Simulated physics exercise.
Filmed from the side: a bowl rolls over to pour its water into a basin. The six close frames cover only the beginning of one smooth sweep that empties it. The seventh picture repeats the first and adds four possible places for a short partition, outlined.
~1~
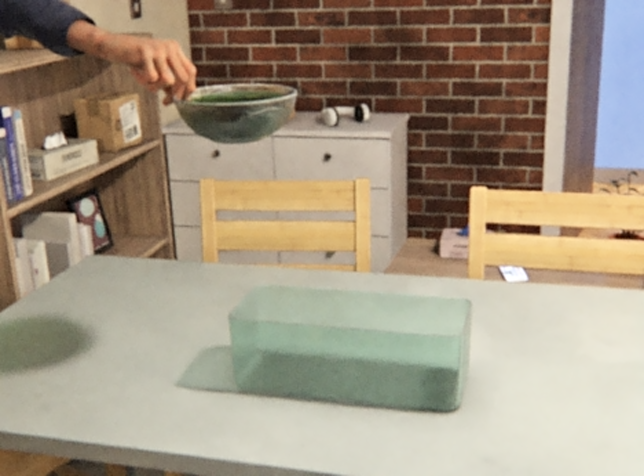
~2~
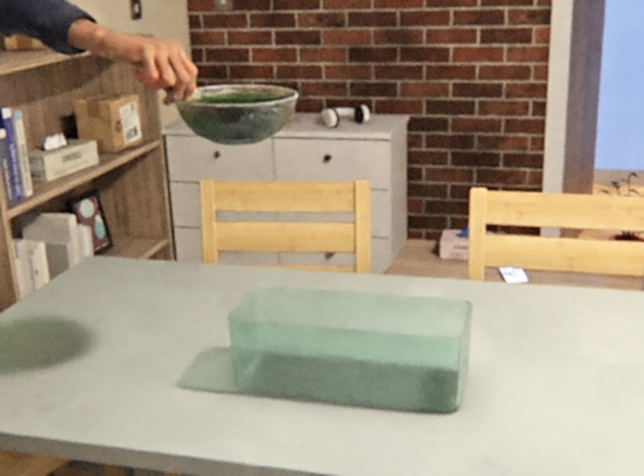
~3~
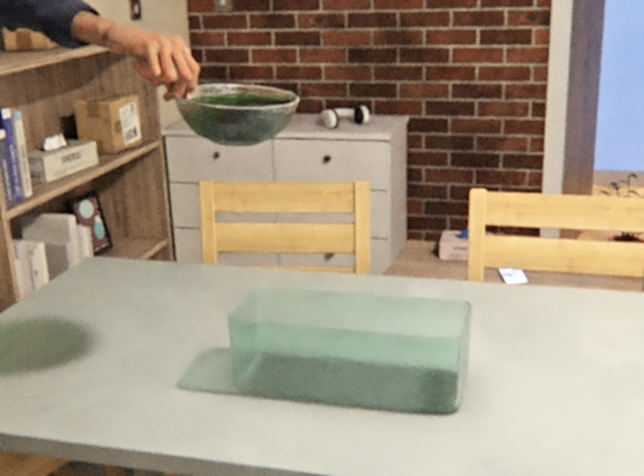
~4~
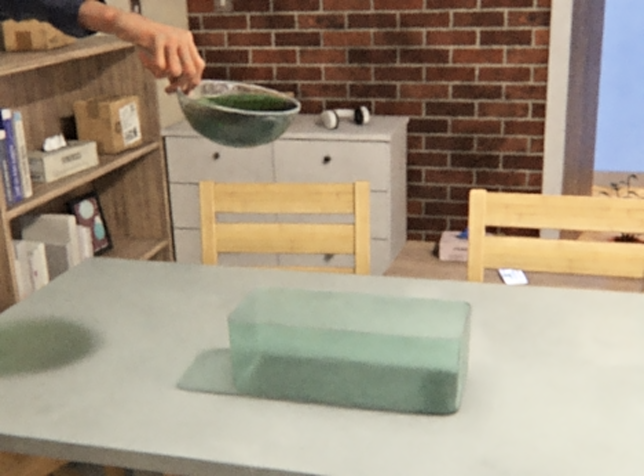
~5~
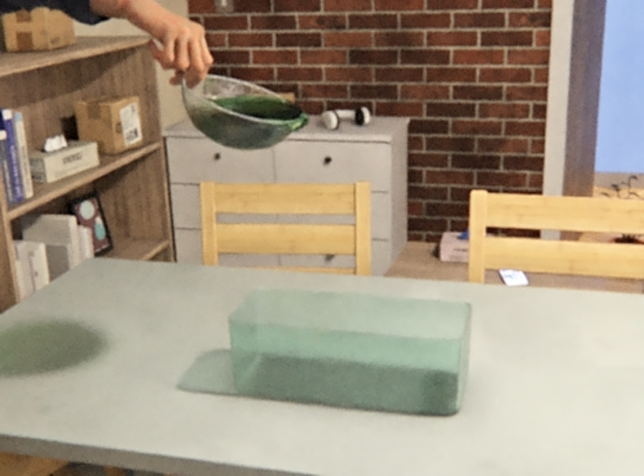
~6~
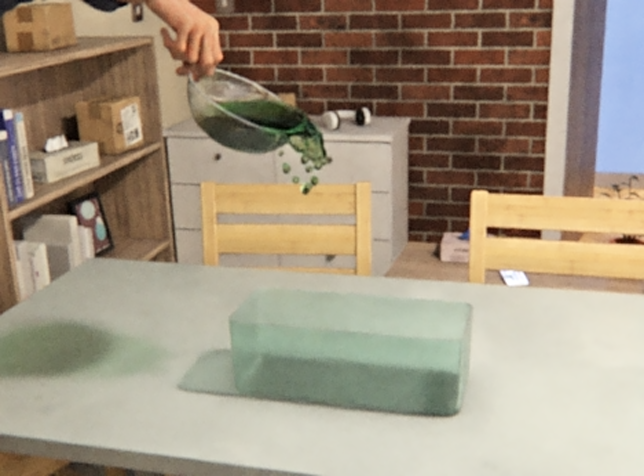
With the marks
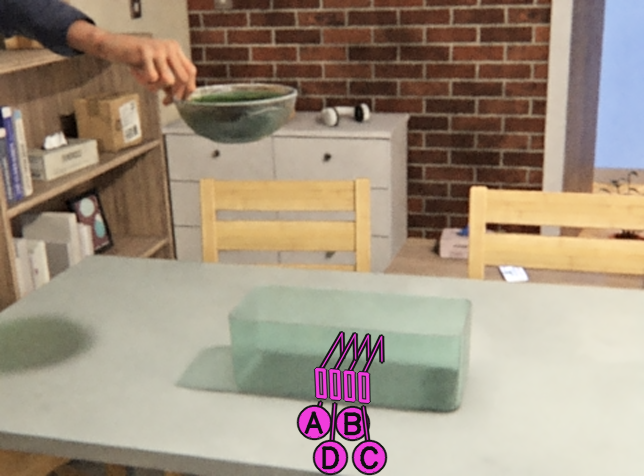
A glass bowl of green liquid tilting rightward in a person's hand above a table, the liquid starting to pour over its lip.
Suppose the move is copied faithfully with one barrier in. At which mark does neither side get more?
Use position C.
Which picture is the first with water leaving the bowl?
In picture 5.
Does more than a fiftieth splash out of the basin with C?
Yes.
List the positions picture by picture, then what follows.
Upright, lip at (292, 94); basin from (237, 386) to (461, 409); nothing has left yet, in the first picture.
Upright, lip at (293, 96); nothing has left yet, in the second picture.
Tipped about 5°, lip at (294, 101); nothing has left yet, in the third picture.
Tipped about 12°, lip at (295, 109); nothing has left yet, in the fourth picture.
Tipped about 20°, lip at (297, 119); water is over the lip, down to (302, 126), in the fifth picture.
Tipped about 30°, lip at (298, 130); water is over the lip, down to (310, 188), in the sixth picture.
In magenta, A at (320, 402); B at (349, 405); C at (363, 406); D at (334, 403).
If A is chosen, about 16 % ends left of the wall and 78 % right of it; 6 % is lost outside.
If B is chosen, about 34 % ends left of the wall and 60 % right of it; 6 % is lost outside.
If C is chosen, about 47 % ends left of the wall and 47 % right of it; 6 % is lost outside.
If D is chosen, about 23 % ends left of the wall and 71 % right of it; 6 % is lost outside.
